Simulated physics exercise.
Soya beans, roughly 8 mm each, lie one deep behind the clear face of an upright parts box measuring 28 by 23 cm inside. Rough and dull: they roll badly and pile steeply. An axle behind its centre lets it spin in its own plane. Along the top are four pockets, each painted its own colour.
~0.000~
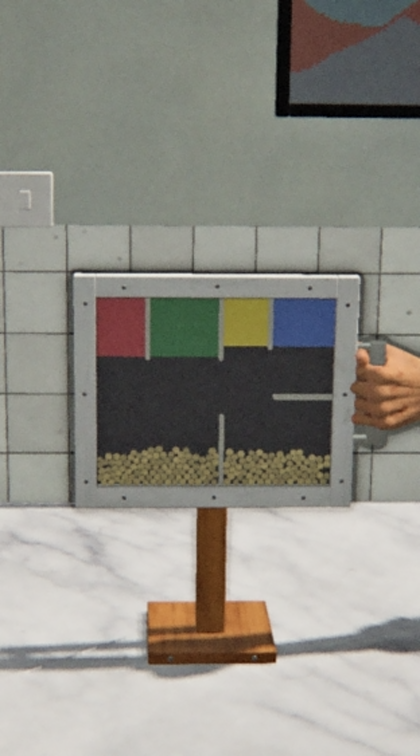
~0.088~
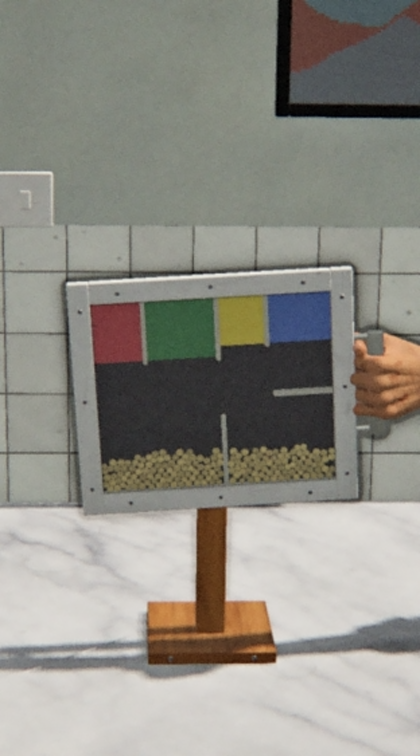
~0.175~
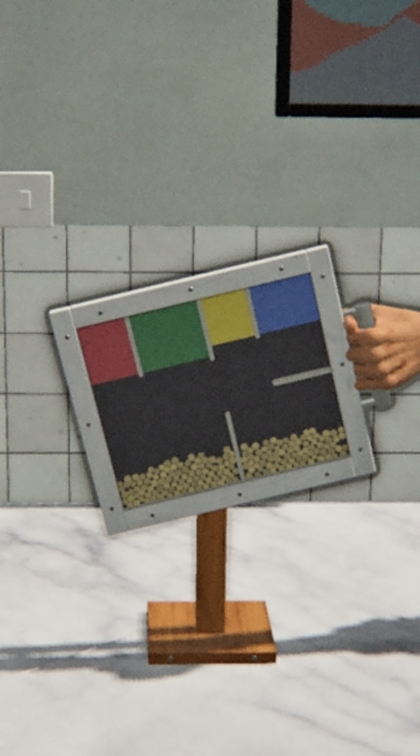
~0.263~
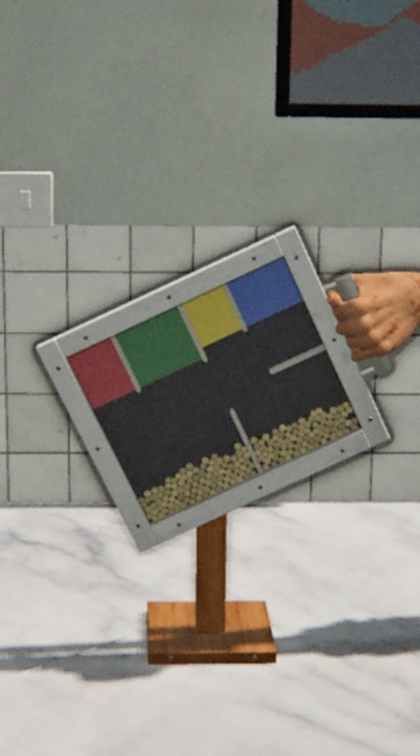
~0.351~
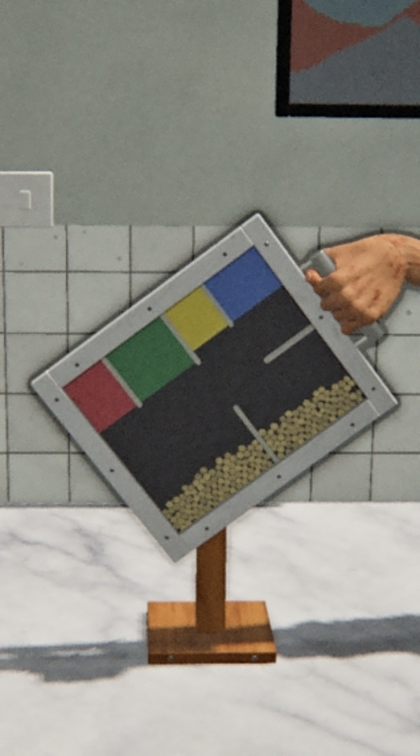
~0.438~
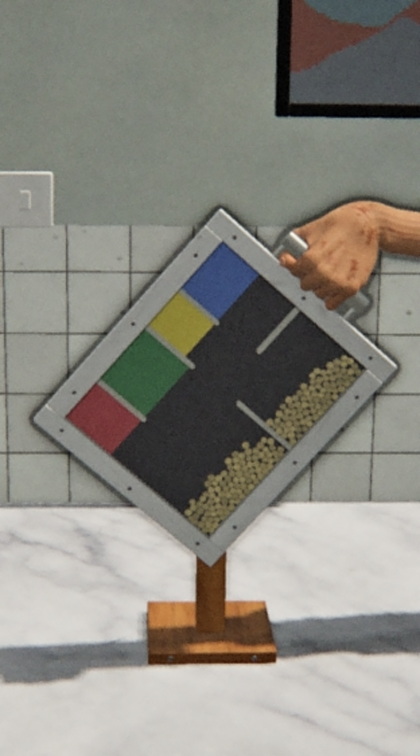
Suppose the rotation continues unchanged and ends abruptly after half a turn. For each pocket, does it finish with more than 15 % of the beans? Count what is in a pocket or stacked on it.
Red yes, green yes, yellow yes, blue no.
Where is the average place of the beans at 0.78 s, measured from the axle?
About 8 cm right and 3 cm below.
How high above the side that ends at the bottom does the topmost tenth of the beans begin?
Roughly 9 cm.
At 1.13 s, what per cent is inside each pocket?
Red pocket: 30; green pocket: 20; yellow pocket: 10; blue pocket: 0.
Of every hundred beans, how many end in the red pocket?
Roughly 50 per cent.
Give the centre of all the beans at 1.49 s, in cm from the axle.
Some 6 cm right and 7 cm below.
After 0.78 s it has turned 94°, the beans' middle is 8 cm right of and 3 cm below the axle; inside pockets, nothing yet.
After 1.13 s it has turned 141°, the beans' middle is 3 cm right of and 7 cm below the axle; inside pockets, red 30 %, green 20 %, yellow 10 %.
After 1.49 s it has turned 180°, the beans' middle is 6 cm right of and 7 cm below the axle; inside pockets, red 35 %, green 20 %, yellow 25 %.
Settled by 2.3 s, red 50 %, green 25 %, yellow 25 %, blue 0 %.
